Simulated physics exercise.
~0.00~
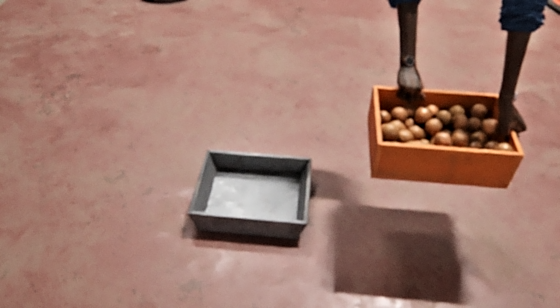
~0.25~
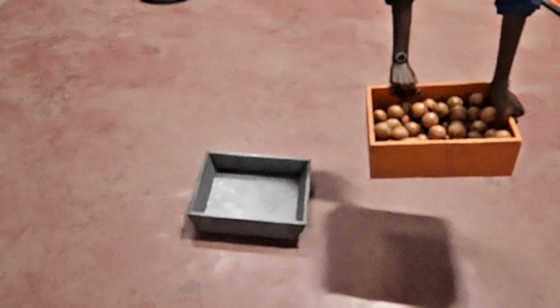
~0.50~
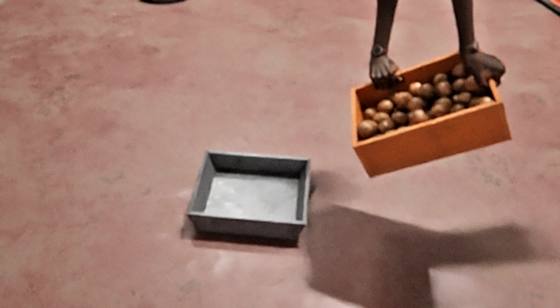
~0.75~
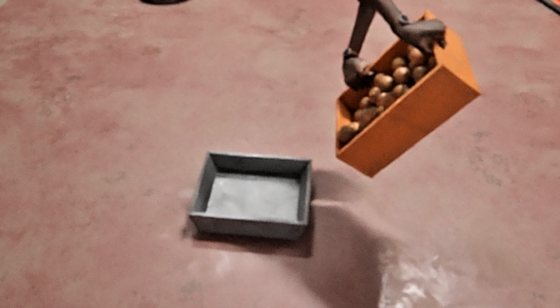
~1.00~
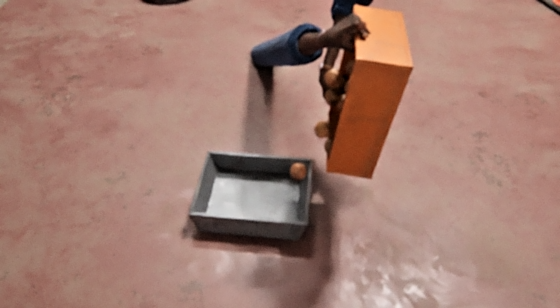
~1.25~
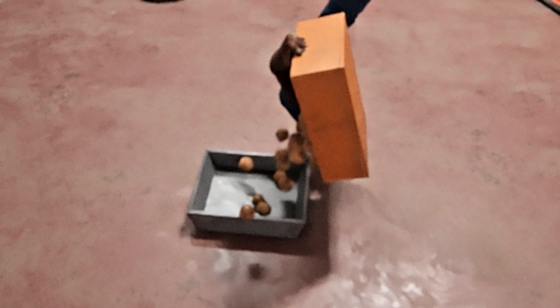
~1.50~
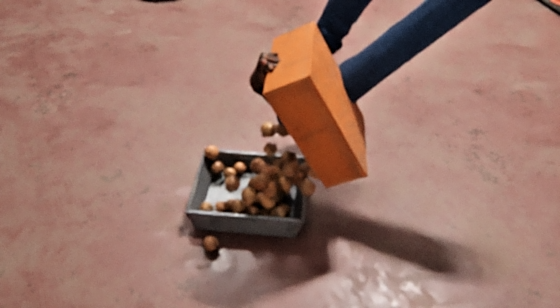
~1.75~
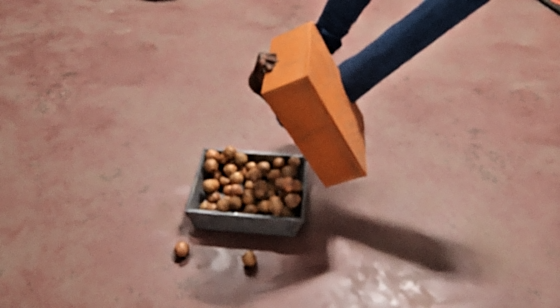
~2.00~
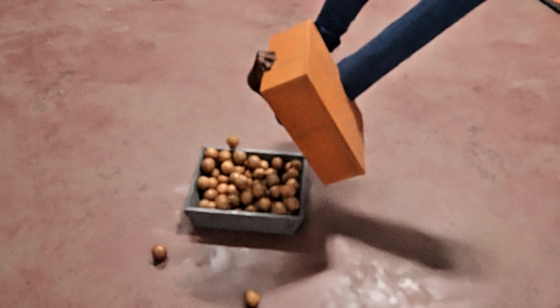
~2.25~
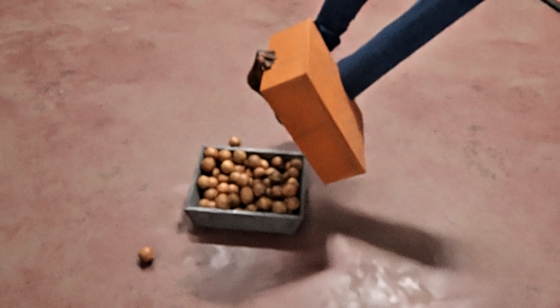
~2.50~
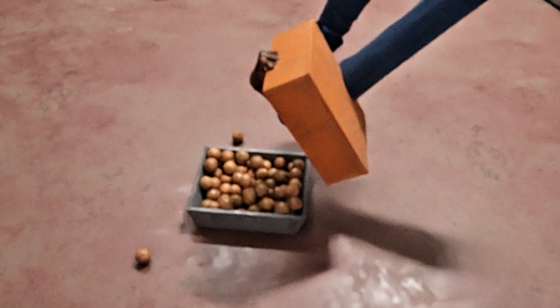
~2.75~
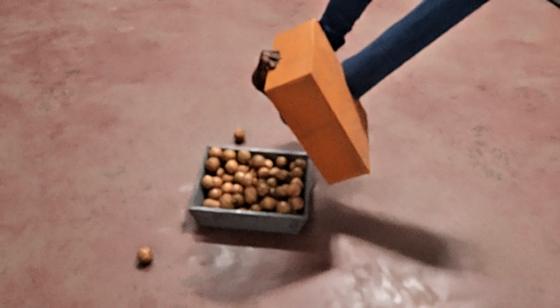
An orange tote full of round brown onions was swung leftward and tipped over by a worker's hands, spilling them into the grey box below until it was heaped full, while a few tumbled out and ended up on the floor around it.
